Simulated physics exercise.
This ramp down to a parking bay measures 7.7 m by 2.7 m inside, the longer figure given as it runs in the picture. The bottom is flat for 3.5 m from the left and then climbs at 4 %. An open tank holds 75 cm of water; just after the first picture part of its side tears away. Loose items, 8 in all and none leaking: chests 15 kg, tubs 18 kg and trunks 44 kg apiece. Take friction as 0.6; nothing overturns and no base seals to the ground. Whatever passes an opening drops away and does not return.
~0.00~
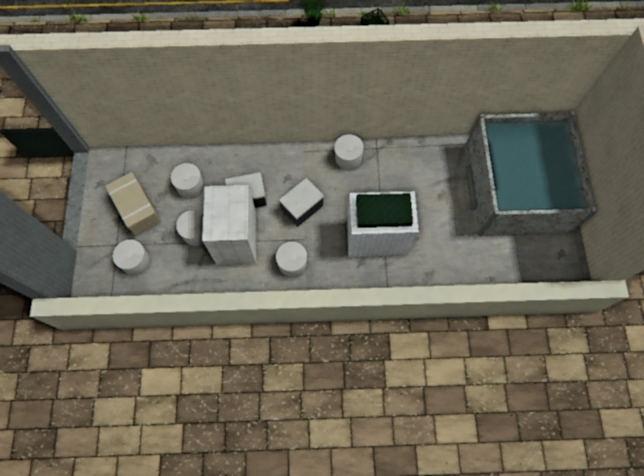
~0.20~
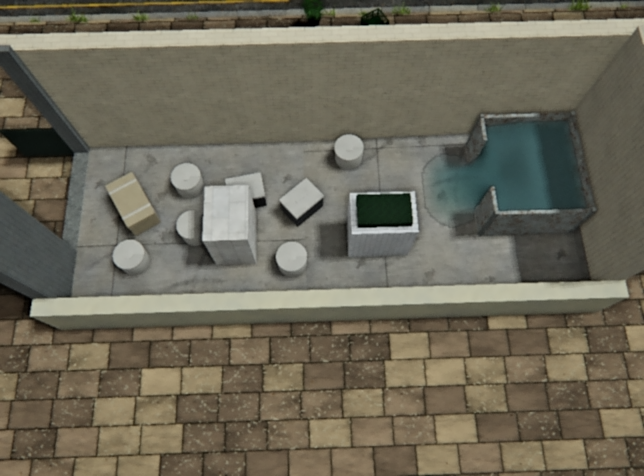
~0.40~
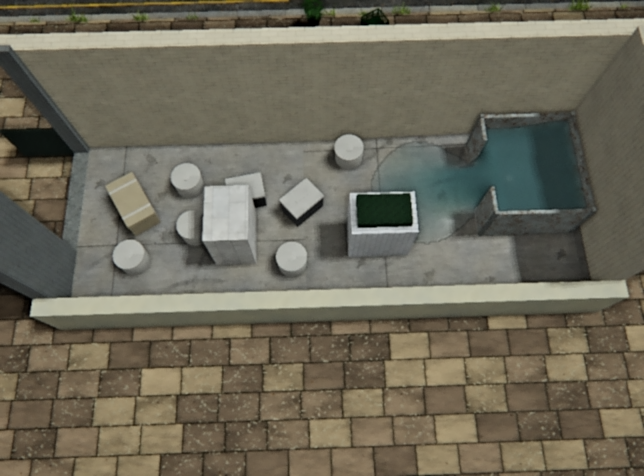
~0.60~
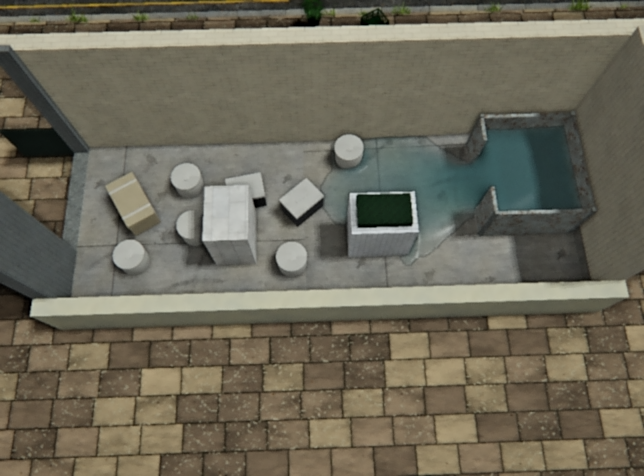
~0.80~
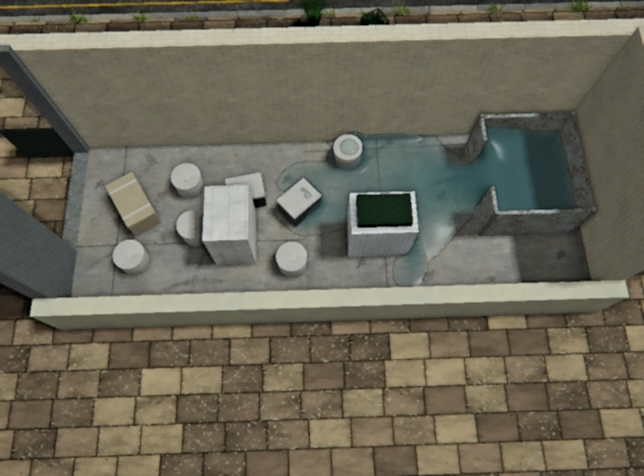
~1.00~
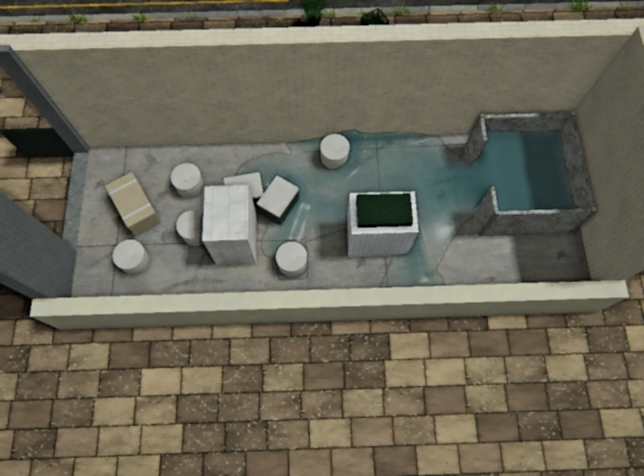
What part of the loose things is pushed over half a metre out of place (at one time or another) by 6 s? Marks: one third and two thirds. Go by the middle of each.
It is from one to two thirds.
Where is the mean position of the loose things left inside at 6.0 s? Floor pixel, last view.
Near (174, 248).
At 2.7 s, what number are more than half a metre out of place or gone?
I count 4.
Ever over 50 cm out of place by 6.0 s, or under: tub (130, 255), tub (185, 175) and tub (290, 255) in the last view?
In that order: Short of it, more, short of it.
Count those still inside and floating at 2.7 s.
3 of them.
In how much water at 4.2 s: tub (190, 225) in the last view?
Roughly 3 cm.
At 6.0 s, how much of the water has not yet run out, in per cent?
About 62 per cent.
After 1.4 s 2 of 8 are over 50 cm from their spots; 1 afloat.
After 2.7 s 4 of 8 are over 50 cm from their spots; 3 afloat.
After 4.2 s 5 of 8 are over 50 cm from their spots; 1 afloat.
After 6.0 s 5 of 8 are over 50 cm from their spots, and 5 have been at some point; 0 afloat.
